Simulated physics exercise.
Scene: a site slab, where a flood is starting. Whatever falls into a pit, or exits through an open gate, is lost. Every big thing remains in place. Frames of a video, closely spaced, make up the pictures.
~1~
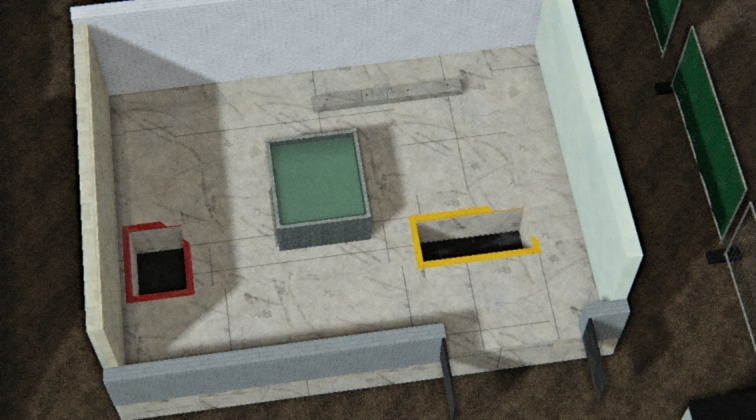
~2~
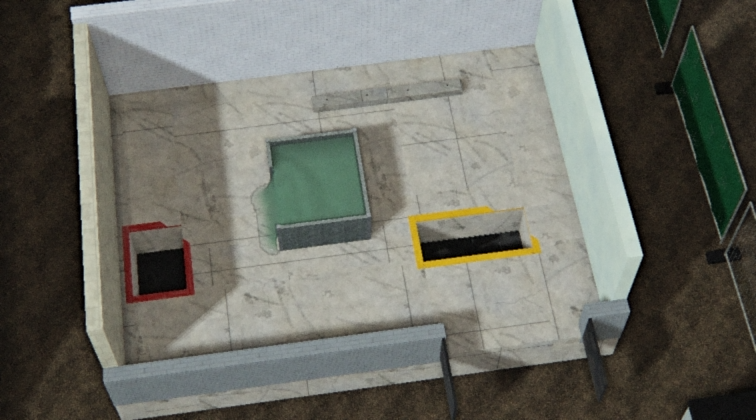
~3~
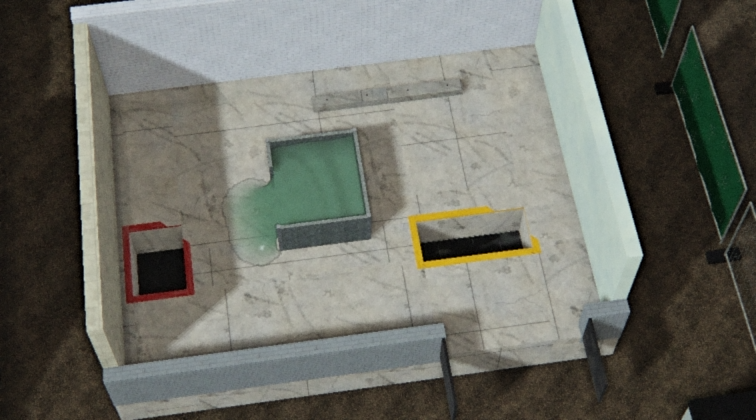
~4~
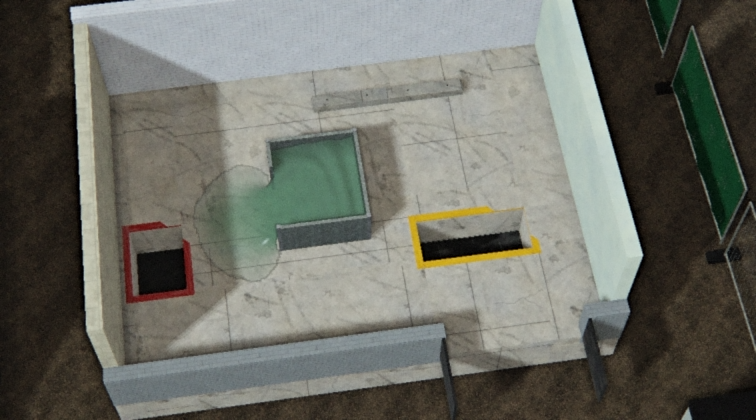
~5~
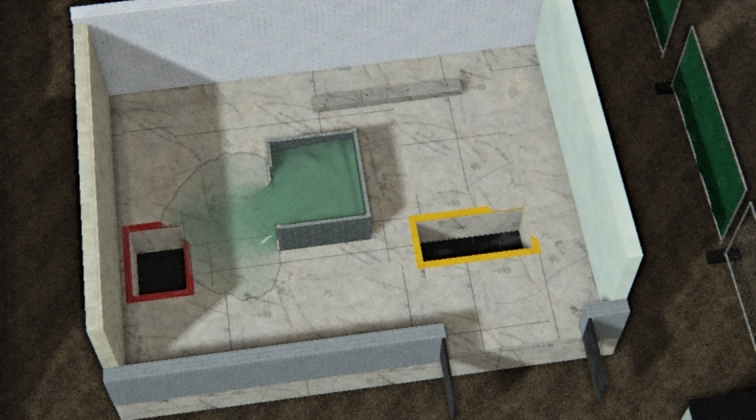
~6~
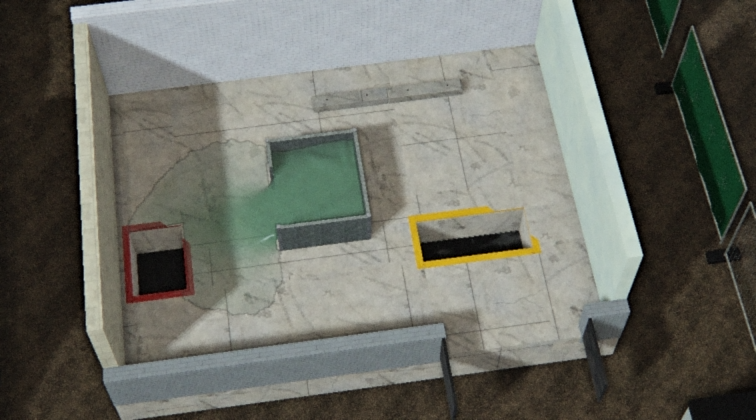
A square tank of green water breaking open on its left side, the water spreading leftward across a walled marble floor.
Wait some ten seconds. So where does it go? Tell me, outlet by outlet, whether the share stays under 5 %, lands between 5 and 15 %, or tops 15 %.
Outlet by outlet: The gate stays under 5 %, the red pit tops 15 %, the yellow pit stays under 5 %.
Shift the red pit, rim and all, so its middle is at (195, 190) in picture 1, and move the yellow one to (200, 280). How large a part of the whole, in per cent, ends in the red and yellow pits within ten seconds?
The red pit takes around 35 percent, while the yellow pit takes around 45 percent.
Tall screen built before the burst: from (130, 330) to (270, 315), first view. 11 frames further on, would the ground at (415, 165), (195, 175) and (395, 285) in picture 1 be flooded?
In order: Dry; wet; dry.
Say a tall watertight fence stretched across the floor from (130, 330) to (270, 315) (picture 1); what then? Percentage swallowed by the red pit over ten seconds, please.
The red pit takes 65 parts in a hundred.
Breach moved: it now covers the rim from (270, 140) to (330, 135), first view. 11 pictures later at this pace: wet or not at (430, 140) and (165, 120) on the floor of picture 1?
Result, in sequence: Inundated; inundated.
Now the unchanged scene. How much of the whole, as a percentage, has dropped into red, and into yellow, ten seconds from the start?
Close to 60 per cent, and close to 0 per cent.
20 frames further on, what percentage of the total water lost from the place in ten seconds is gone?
Working it through, I arrive at 60 per cent.
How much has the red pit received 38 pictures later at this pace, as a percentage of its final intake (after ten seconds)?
Around 85 in a hundred.
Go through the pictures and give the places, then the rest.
The first picture shows the open tank at (318, 180) is whole and still.
In the second picture, water pours out at (278, 210) and has run to (262, 190).
In the third picture, the front is at (231, 197), out from the gap at (278, 212).
In the fourth picture, water pours out at (278, 213) and has run to (198, 219).
In the fifth picture, the front is at (167, 220), out from the gap at (278, 213).
In the sixth picture, water pours out at (278, 213) and has run to (135, 221).
A moment on, water covers 20 % of the floor; the gate 0 %, the red pit 14 %, the yellow pit 0 %.
Next, water covers 25 % of the floor; the gate 0 %, the red pit 26 %, the yellow pit 0 %.
Then, water covers 30 % of the floor; the gate 0 %, the red pit 37 %, the yellow pit 0 %.
Later, water covers 50 % of the floor; the gate 0 %, the red pit 51 %, the yellow pit 0 %.
In the end, water covers 60 % of the floor; the gate 0 %, the red pit 61 %, the yellow pit 0 %.
